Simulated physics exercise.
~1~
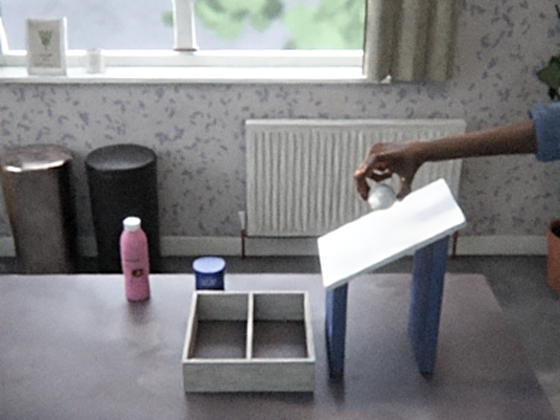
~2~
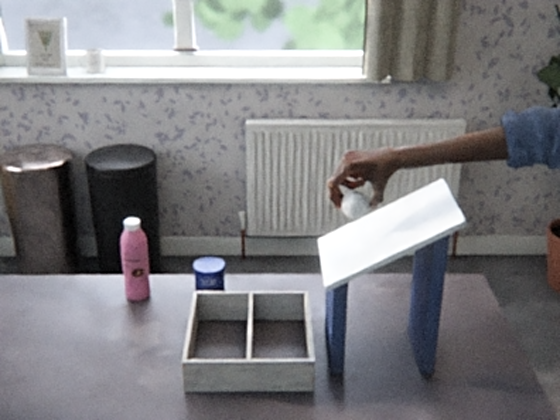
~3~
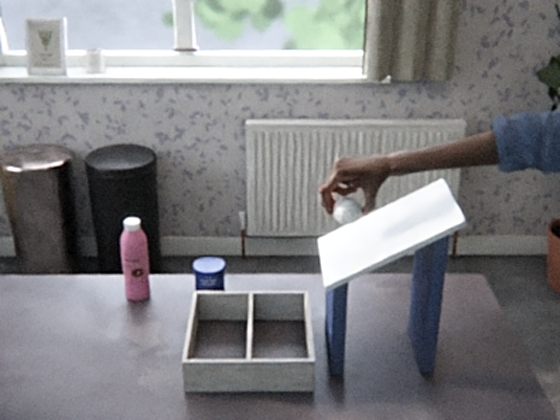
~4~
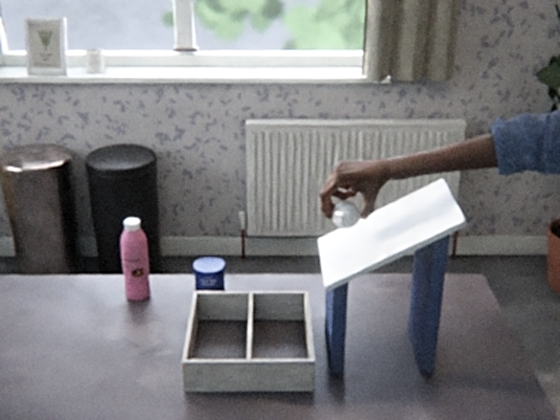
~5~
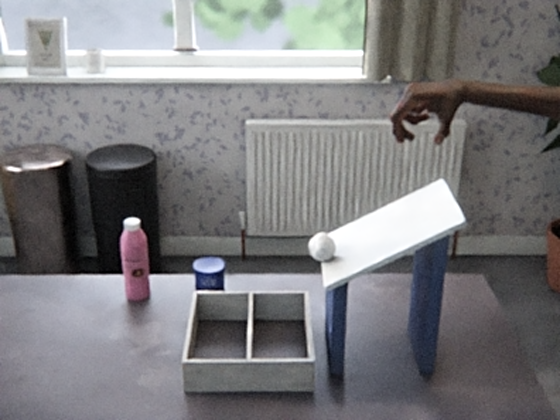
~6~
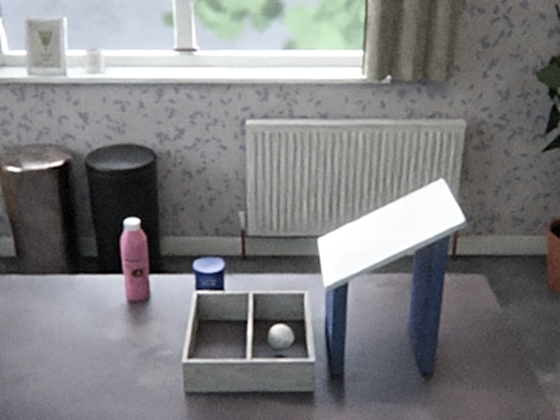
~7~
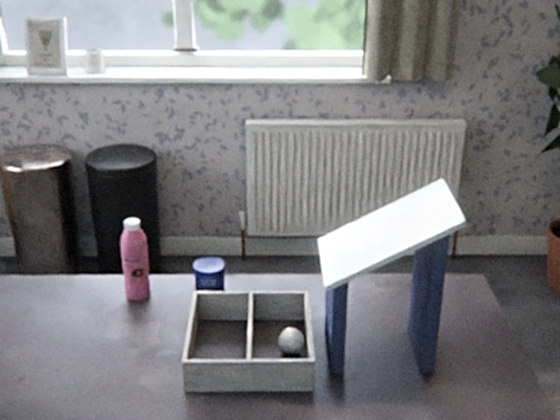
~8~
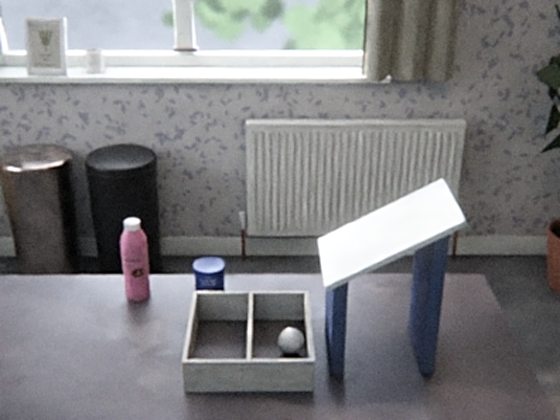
White onion released by a hand low on a slanted white board, dropping into the tray's nearer bay and settling there.
